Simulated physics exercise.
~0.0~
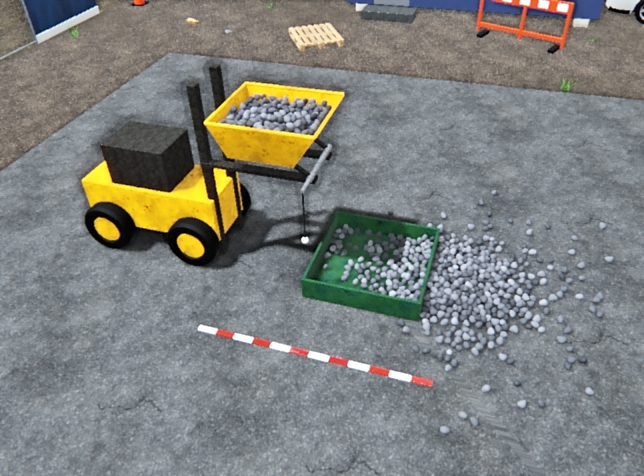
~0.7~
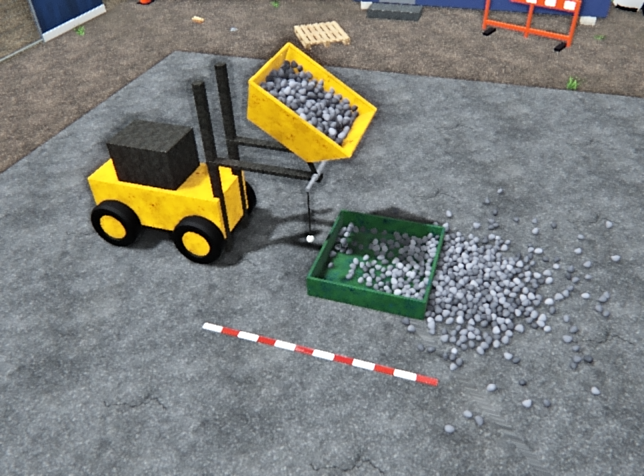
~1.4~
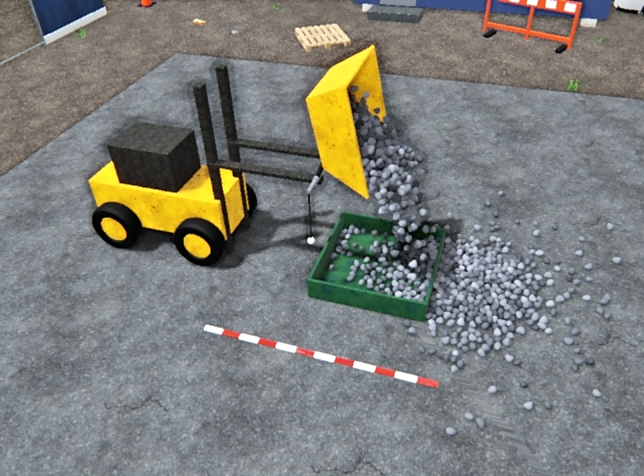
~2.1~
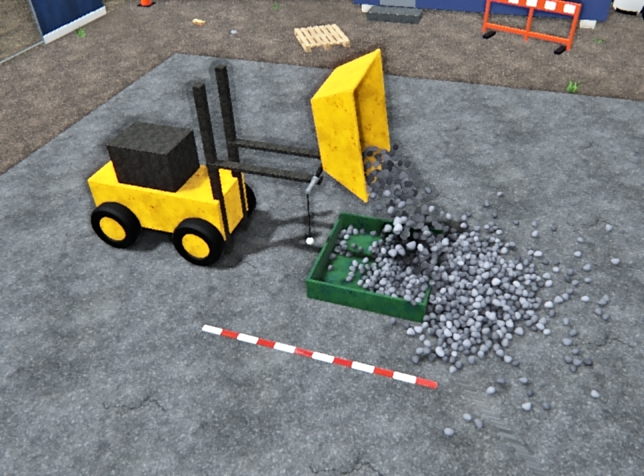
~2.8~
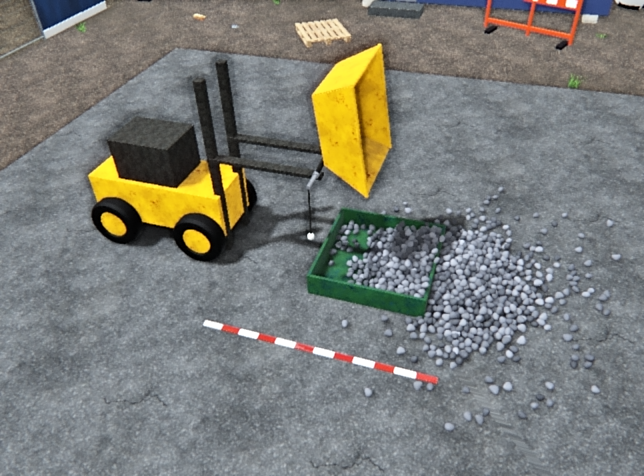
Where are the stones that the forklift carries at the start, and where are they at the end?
At the start they are heaped in the raised yellow skip. At the end they lie lower and further right, partly in the green bin and partly on the ground beyond it.
